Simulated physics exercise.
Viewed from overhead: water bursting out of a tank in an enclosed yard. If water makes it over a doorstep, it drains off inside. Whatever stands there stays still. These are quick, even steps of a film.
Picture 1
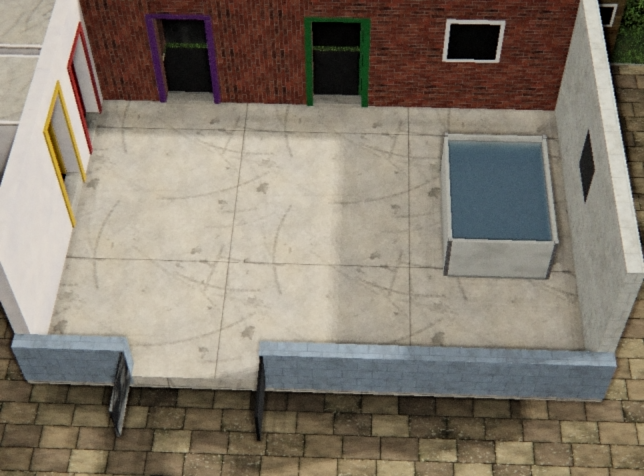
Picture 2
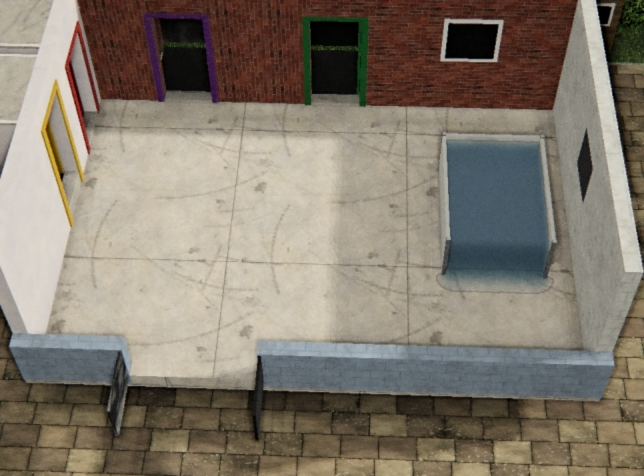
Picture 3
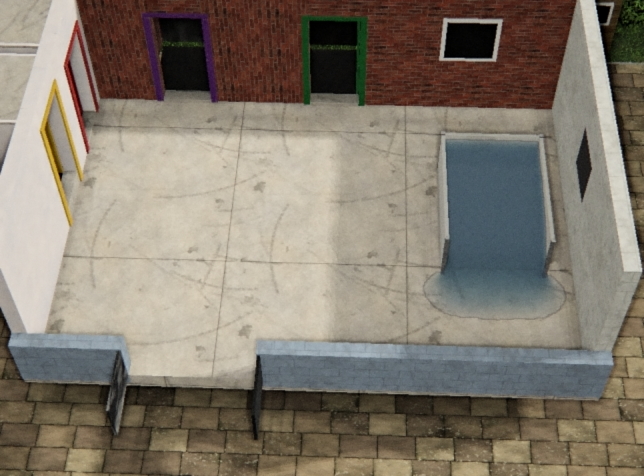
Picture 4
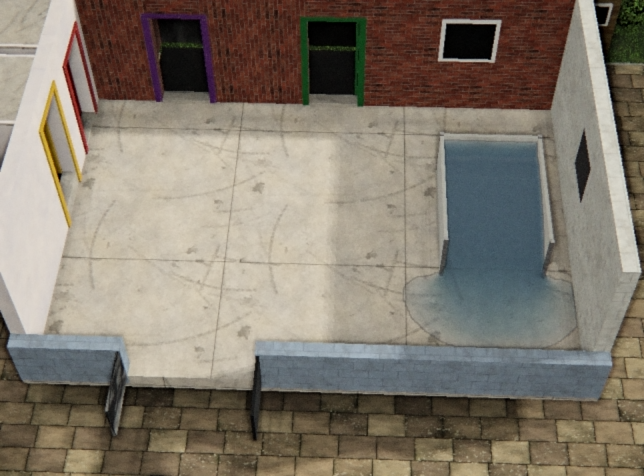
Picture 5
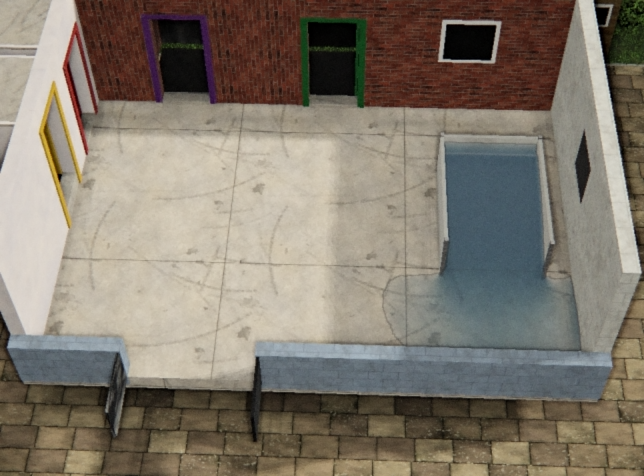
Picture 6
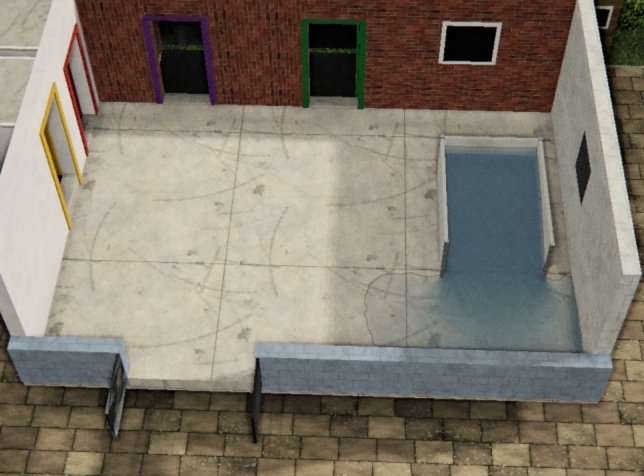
In a walled yard, water pours from a tank's open front and spreads across the concrete.
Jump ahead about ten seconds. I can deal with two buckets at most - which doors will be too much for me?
In order: The purple door is going to allow over two buckets, the yellow door is going to allow two buckets or less, the green door is going to allow two buckets or less, the red door is going to allow over two buckets.
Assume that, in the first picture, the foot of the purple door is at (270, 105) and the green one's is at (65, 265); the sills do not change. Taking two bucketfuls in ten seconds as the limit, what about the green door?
Green: Exceeds the limit.
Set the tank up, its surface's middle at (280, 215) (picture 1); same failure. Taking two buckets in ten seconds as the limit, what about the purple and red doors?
I'd say the purple one remains below and the red one remains below.
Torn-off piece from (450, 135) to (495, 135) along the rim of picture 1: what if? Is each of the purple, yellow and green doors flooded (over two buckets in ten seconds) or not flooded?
The purple one falls short, the yellow one falls short and the green one exceeds the limit.
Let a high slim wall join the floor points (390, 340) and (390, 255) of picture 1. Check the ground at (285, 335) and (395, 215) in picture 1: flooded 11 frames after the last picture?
As listed: Awash, free of water.
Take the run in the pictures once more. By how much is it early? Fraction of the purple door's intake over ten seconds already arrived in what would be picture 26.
Share at that point: Close to 0 in a hundred.
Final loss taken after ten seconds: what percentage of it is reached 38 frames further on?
About 25 per cent.
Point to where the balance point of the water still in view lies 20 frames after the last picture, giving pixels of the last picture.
About (406, 290).
A moment on, water covers 15 % of the floor; the purple door not reached, the yellow door not reached, the green door not reached, the red door not reached.
Next, water covers 25 % of the floor; the purple door not reached, the yellow door not reached, the green door not reached, the red door not reached.
Then, water covers 55 % of the floor; the purple door not reached, the yellow door not reached, the green door not reached, the red door not reached.
Later, water covers 90 % of the floor; the purple door under two buckets in, the yellow door wet at the sill, nothing in, the green door wet at the sill, nothing in, the red door under two buckets in.
In the end, water covers 90 % of the floor; the purple door far over two buckets in, the yellow door wet at the sill, nothing in, the green door under two buckets in, the red door over two buckets in.
